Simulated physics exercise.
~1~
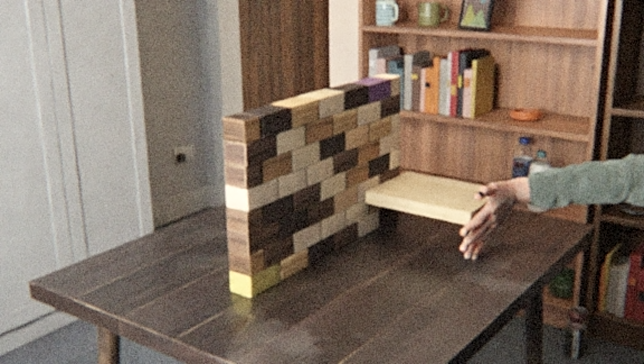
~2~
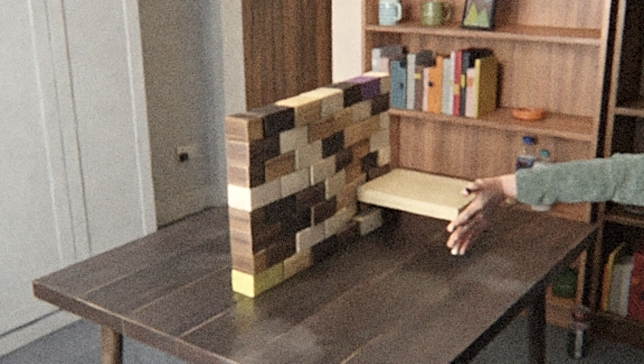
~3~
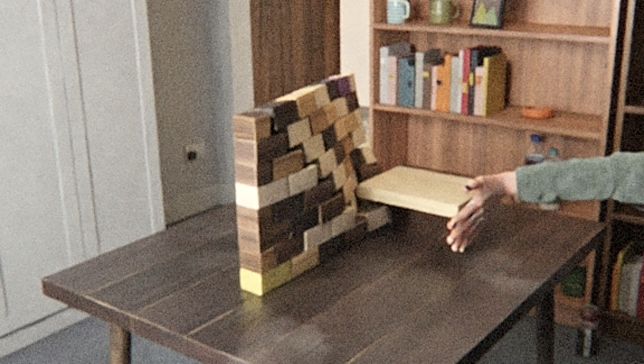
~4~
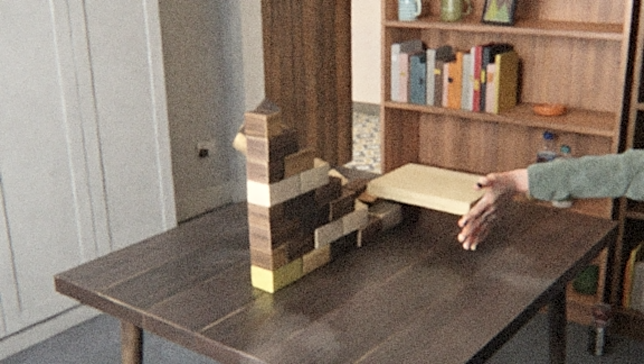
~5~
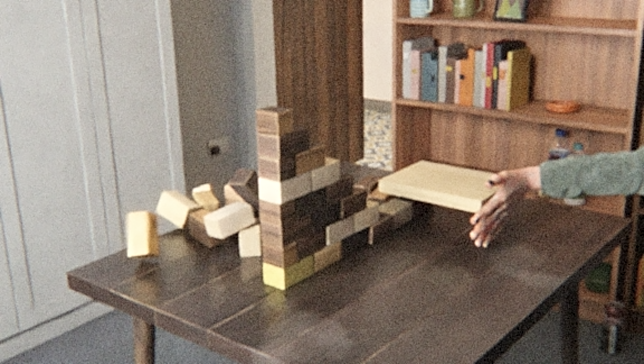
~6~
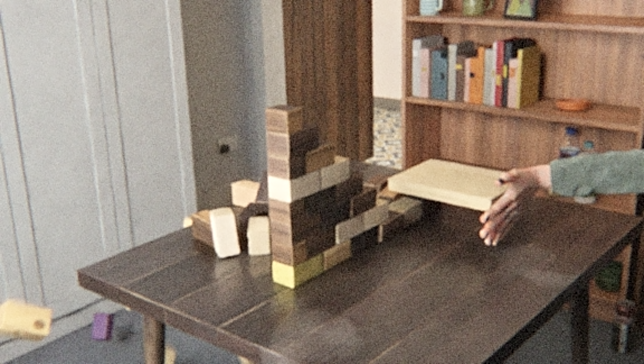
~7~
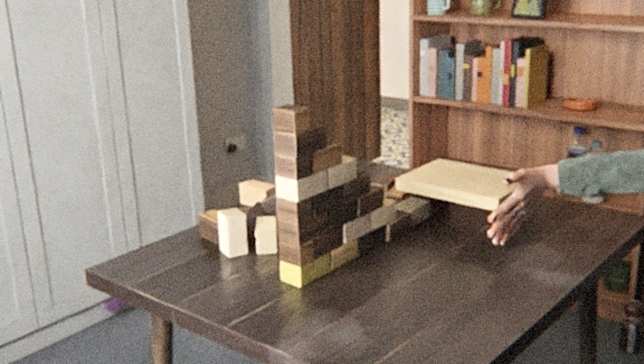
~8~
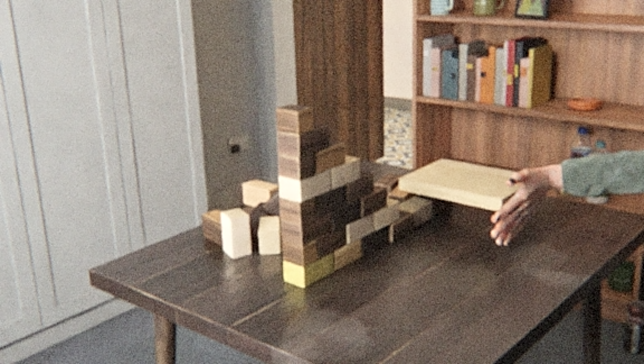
To begin with, a wall of light and dark wooden blocks stands on a dark table, a purple block in its top row and a yellow one at its near bottom corner, while a hand holds a long pale block level against its far part. The long block pushes in, and the wall bows and twists away to the left. The upper and far sections then break apart, spilling blocks across the tabletop. Some tumble off the left side, the purple one ending up below the table. Finally, a narrow near column and low stepped rows remain, the yellow block still in place.
